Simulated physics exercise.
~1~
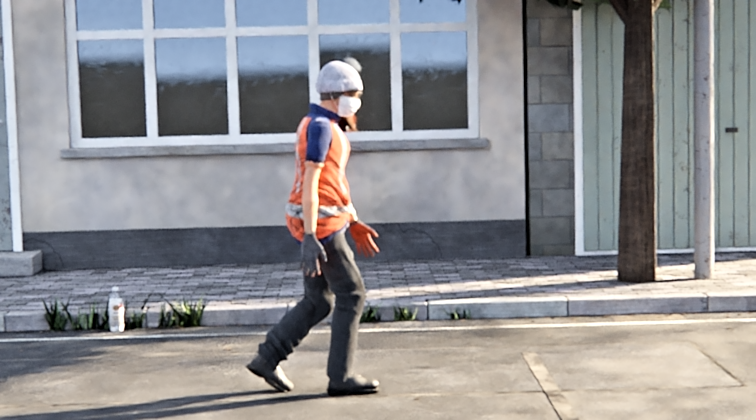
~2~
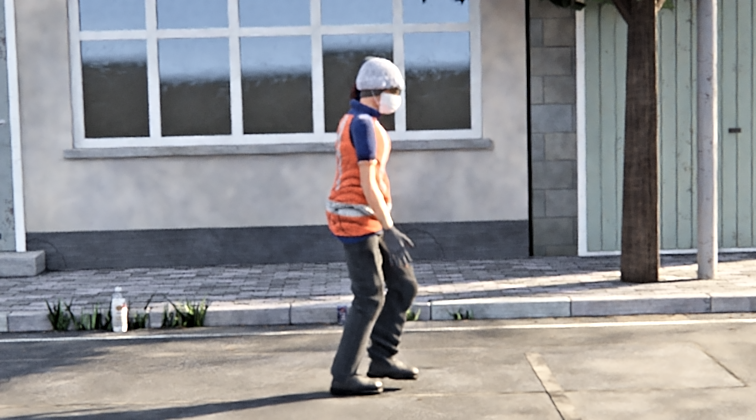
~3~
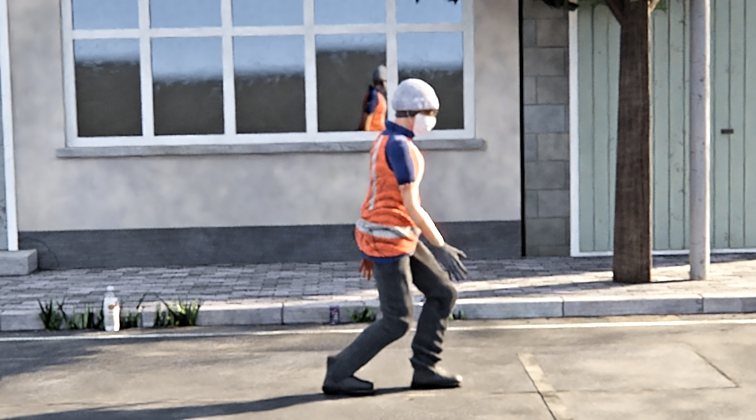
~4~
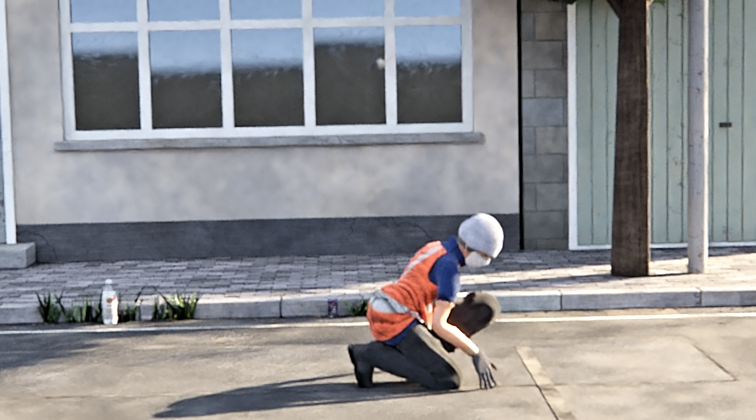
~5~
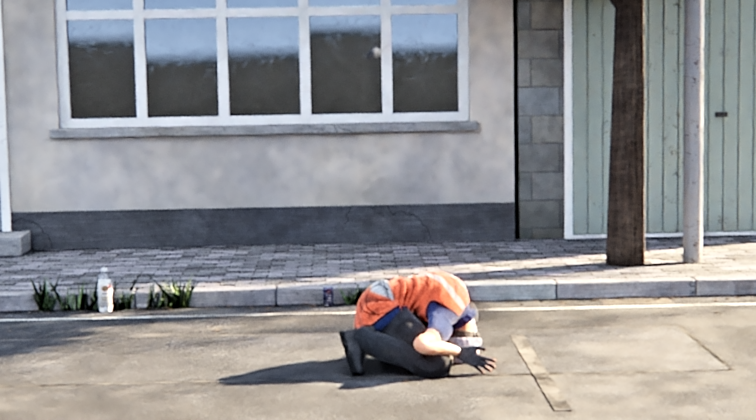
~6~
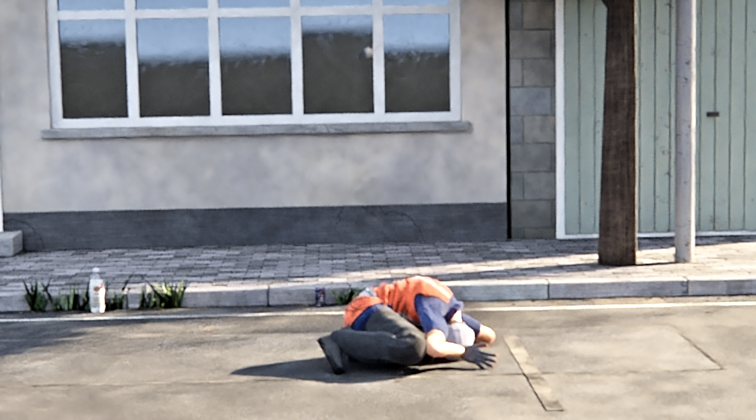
A masked worker in an orange vest walks right, drops down, and ends curled on the road.
